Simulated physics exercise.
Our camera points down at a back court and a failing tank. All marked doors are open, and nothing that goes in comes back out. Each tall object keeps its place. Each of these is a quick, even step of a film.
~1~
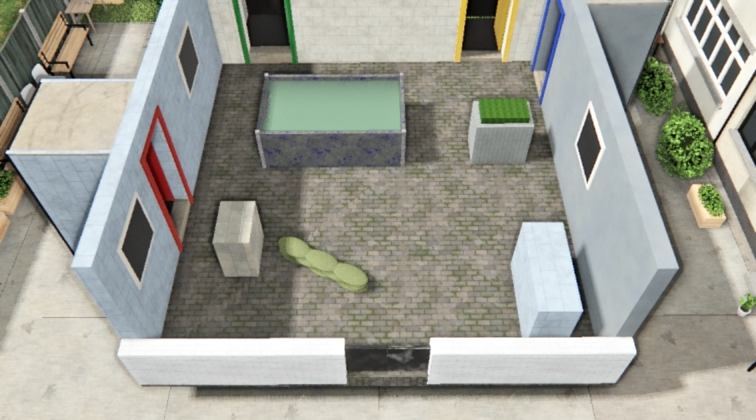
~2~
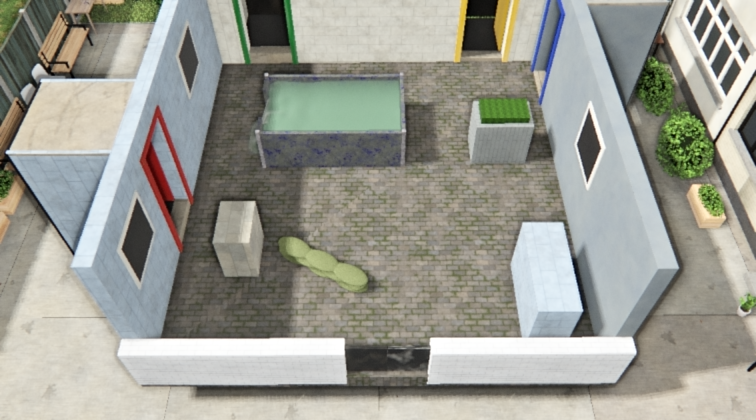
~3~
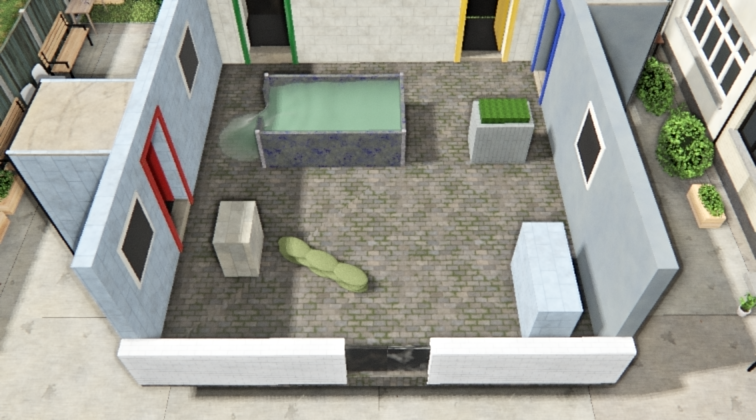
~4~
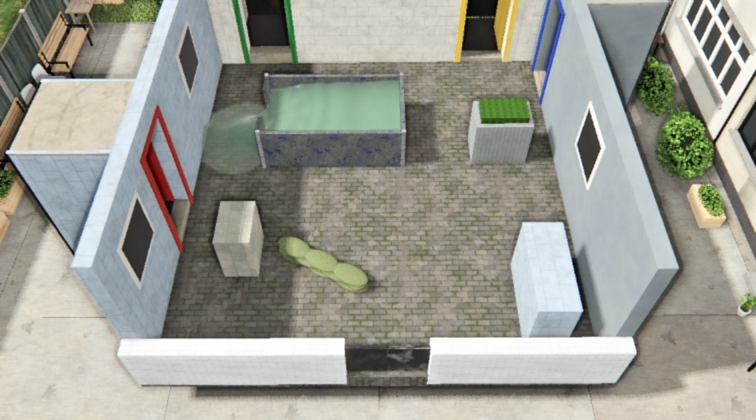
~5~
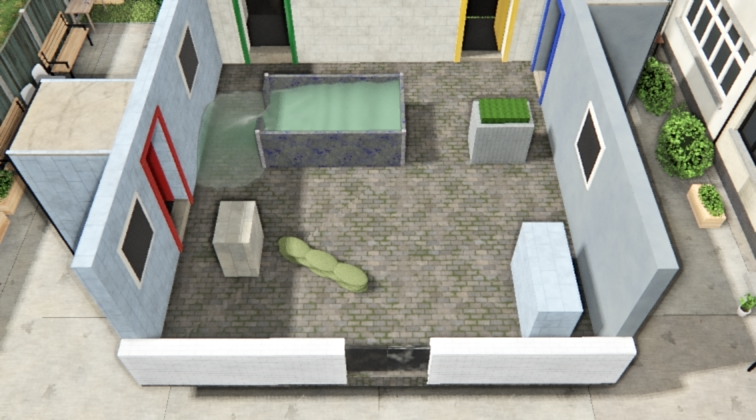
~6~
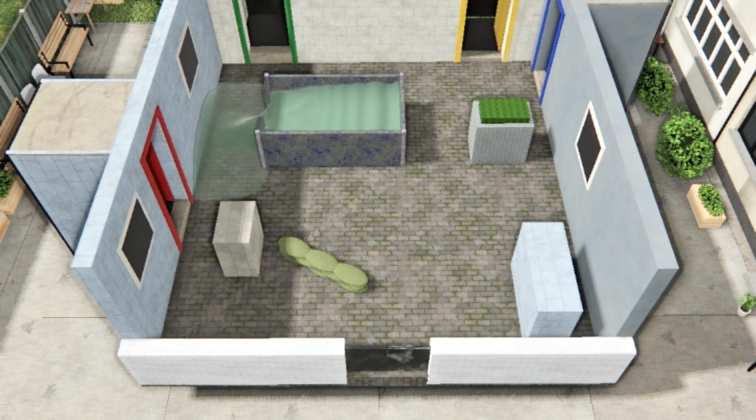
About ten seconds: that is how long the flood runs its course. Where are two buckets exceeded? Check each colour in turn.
Result: The red door does not exceed two buckets; the blue door exceeds two buckets; the yellow door does not exceed two buckets; the green door does not exceed two buckets.
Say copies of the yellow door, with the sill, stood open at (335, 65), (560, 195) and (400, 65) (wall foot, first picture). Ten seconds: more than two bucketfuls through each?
Taking them as listed, the first undershoots, the second undershoots and the third undershoots.
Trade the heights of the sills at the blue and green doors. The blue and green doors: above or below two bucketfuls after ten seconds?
Outcome - blue doesn't reach it, green gets too much.
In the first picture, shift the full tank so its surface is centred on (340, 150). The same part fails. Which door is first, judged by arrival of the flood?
It would be the red one.
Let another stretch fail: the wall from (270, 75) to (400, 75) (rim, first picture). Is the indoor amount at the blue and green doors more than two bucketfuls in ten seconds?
One by one: Blue door passes that mark, green door lets more in.
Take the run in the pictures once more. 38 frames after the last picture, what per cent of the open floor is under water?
Near 85 in a hundred.
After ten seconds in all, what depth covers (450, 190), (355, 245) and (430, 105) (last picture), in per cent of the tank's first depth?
Readings in order: Around 8, 2 and 4 %.
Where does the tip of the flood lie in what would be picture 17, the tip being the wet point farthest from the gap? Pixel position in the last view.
The front tops out at about (156, 362).
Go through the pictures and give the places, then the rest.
The open tank at (333, 106) is whole and still, in the first frame.
Water pours out at (268, 125) and has run to a hidden place, in the second frame.
Water pours out at (268, 126) and has run to (227, 129), in the third frame.
The front is at (211, 118), out from the gap at (268, 127), in the fourth frame.
Water pours out at (269, 127) and has run to (197, 181), in the fifth frame.
Water pours out at (268, 127) and has run to (218, 86), in the sixth frame.
A moment on, water covers 15 % of the floor; the red door wet at the sill, nothing in, the blue door not reached, the yellow door not reached, the green door wet at the sill, nothing in.
Next, water covers 25 % of the floor; the red door wet at the sill, nothing in, the blue door not reached, the yellow door not reached, the green door wet at the sill, nothing in.
Then, water covers 50 % of the floor; the red door wet at the sill, nothing in, the blue door not reached, the yellow door wet at the sill, nothing in, the green door under two buckets in.
Later, water covers 85 % of the floor; the red door wet at the sill, nothing in, the blue door over two buckets in, the yellow door wet at the sill, nothing in, the green door under two buckets in.
In the end, water covers 95 % of the floor; the red door wet at the sill, nothing in, the blue door far over two buckets in, the yellow door under two buckets in, the green door under two buckets in.
